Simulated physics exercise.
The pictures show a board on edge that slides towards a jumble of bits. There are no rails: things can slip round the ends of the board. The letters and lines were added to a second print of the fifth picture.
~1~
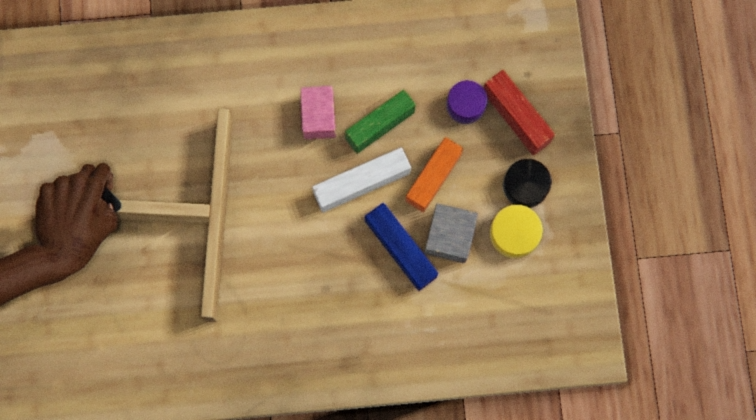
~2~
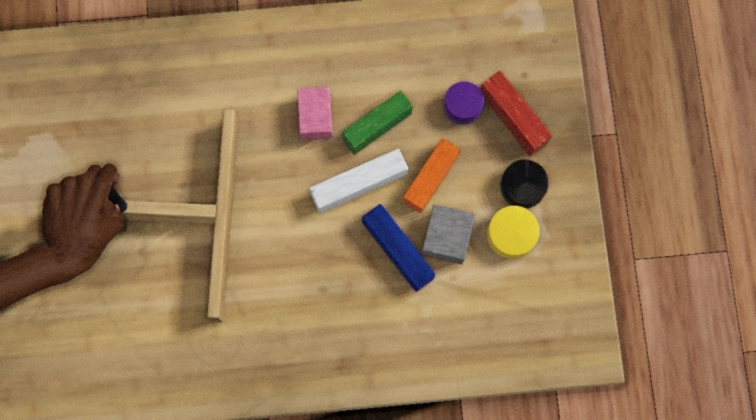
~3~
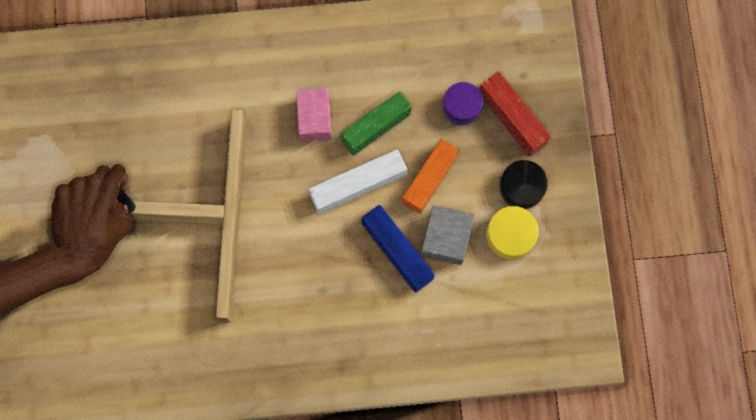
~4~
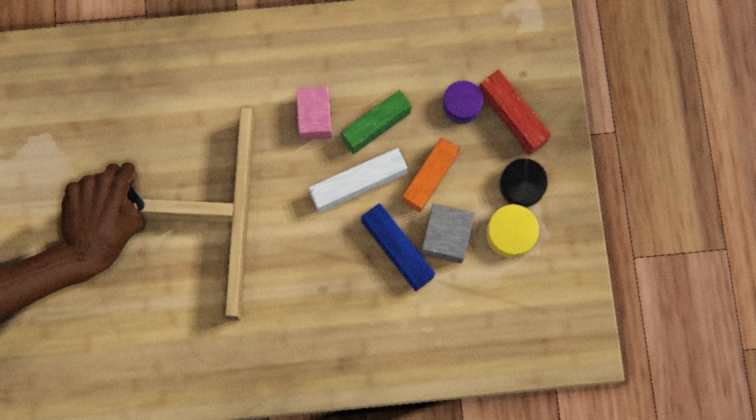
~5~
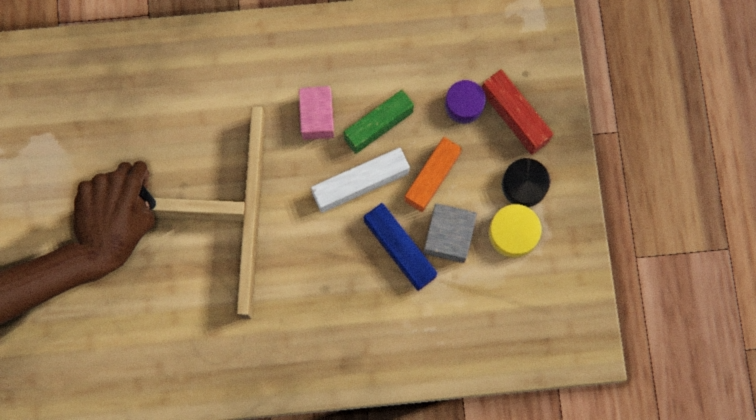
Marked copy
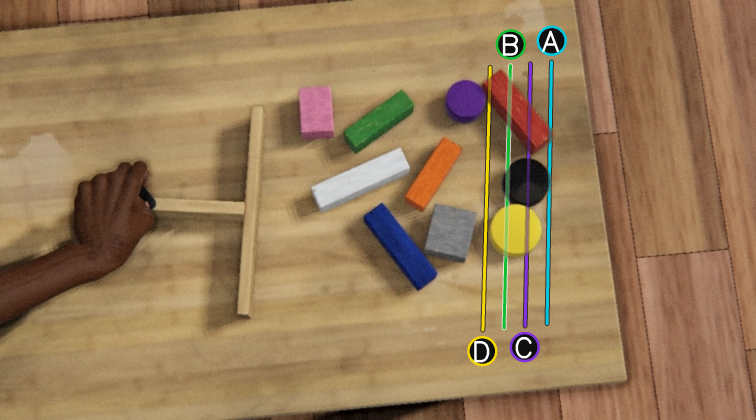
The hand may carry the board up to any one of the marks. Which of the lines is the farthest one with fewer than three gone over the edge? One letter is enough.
It can go as far as B.
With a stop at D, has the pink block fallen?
By then, no.
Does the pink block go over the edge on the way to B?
No.
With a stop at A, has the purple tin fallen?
By then, yes.
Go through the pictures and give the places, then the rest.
Board (215, 211); black tin (527, 183); orange bar (434, 175), in the first frame.
Board (221, 211); purple tin (463, 103), in the second frame.
Board (230, 212); white bar (358, 182), in the third frame.
Board (239, 210); grey block (447, 233), in the fourth frame.
Board (250, 208); green bar (378, 122); yellow tin (514, 231); black tin (526, 183), in the fifth frame.
On the marked copy, A at (549, 190); B at (507, 194); C at (528, 192); D at (487, 196).
Following B. Soon after the start, board (343, 200); pink block (370, 110); green bar (405, 125).
Later, board (435, 191); red bar (534, 103); black tin (538, 187).
In the end, board (506, 184); red bar over the edge; black tin (598, 191); one fallen.
As for the rest, A drops five; C drops three; D is within the limit but short.
